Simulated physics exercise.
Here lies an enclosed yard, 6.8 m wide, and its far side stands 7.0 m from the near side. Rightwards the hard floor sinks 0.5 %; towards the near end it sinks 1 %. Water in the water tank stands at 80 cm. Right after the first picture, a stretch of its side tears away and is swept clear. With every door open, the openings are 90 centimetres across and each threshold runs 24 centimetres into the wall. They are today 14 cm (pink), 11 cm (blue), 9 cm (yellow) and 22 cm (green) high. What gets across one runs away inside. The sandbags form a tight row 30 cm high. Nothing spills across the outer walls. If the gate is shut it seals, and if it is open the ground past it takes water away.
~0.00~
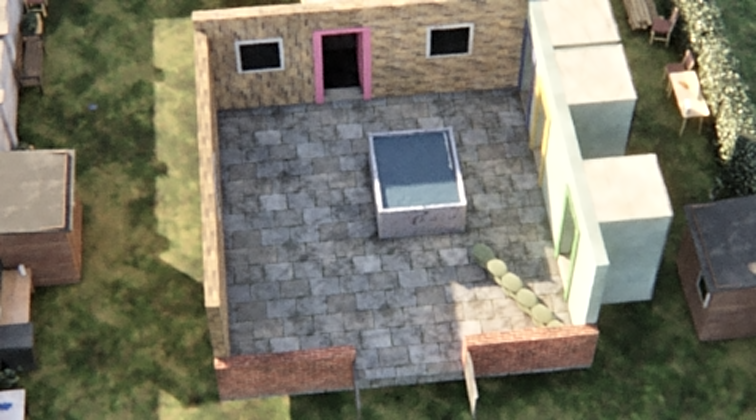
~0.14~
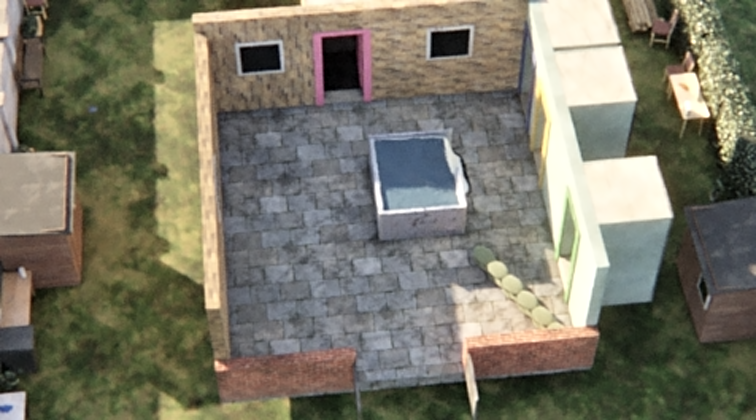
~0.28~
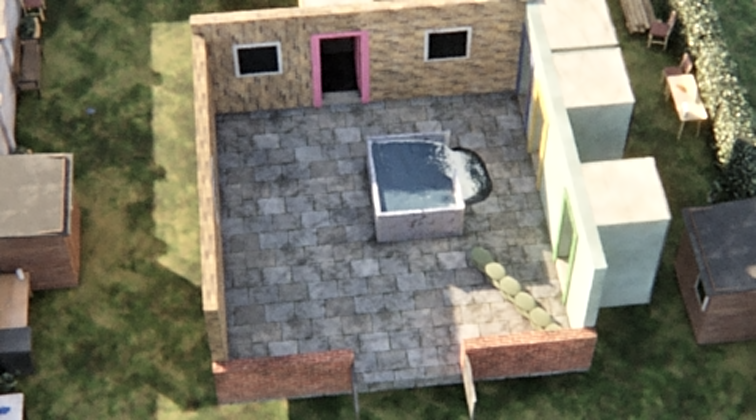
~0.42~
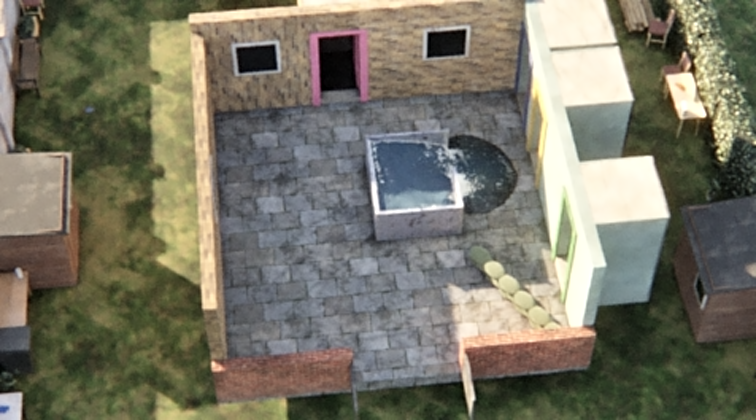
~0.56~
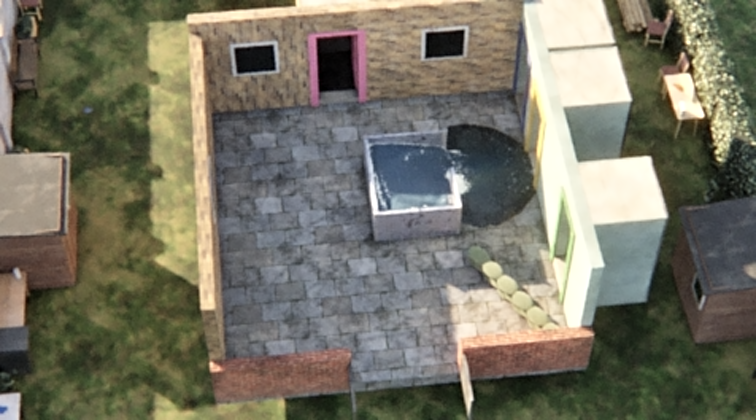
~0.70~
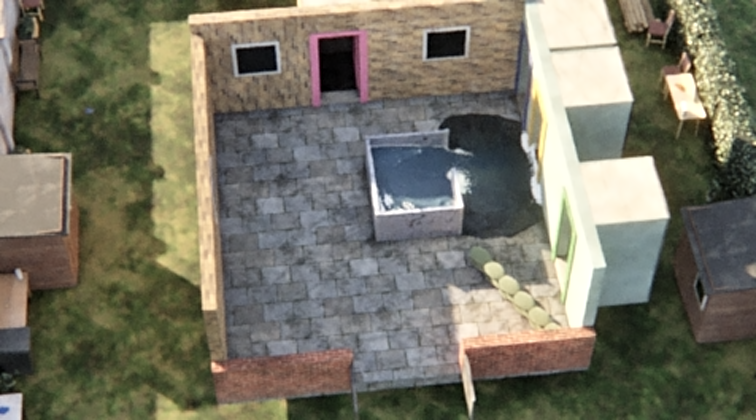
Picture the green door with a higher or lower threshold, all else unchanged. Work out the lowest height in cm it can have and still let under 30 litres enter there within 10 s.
The lowest such height is roughly 12 cm.
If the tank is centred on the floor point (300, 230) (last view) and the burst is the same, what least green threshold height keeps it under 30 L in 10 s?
About 14.0 cm.
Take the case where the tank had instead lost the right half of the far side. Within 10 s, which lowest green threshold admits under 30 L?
In that case about 10.5 cm.
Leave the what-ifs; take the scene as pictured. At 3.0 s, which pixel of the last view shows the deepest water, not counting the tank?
Look close to (568, 344).
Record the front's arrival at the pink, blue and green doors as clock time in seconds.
Arrives: Pink 3.0 s / blue 0.8 s / green 1.3 s.
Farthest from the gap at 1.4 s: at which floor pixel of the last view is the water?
The farthest wet point is roughly at (554, 284) in the last view.
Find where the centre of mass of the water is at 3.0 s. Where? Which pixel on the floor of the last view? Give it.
Roughly (455, 190).
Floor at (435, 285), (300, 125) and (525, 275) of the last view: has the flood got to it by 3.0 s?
Status: Clear / clear / submerged.
After 1.4 s water covers 15 % of the floor, deepest (40 cm) near (453, 174); 3 cm at the green door, 0 litres in over its 22 cm threshold.
After 3.0 s water covers 30 % of the floor, deepest (32 cm) near (568, 344); 4 cm at the green door, 0 litres in over its 22 cm threshold.
After 10.0 s water covers 65 % of the floor, deepest (14 cm) near (568, 344); 12 cm at the green door, 0 litres in over its 22 cm threshold.
At the green door as built, the water arrived by 1.4 s and peaked near 18 cm at 5.0 s.
With a threshold of 11 cm, 44 litres would have come in within the 10 s; with 14.5 cm, 11 litres. So under 30 litres takes about 12 cm.
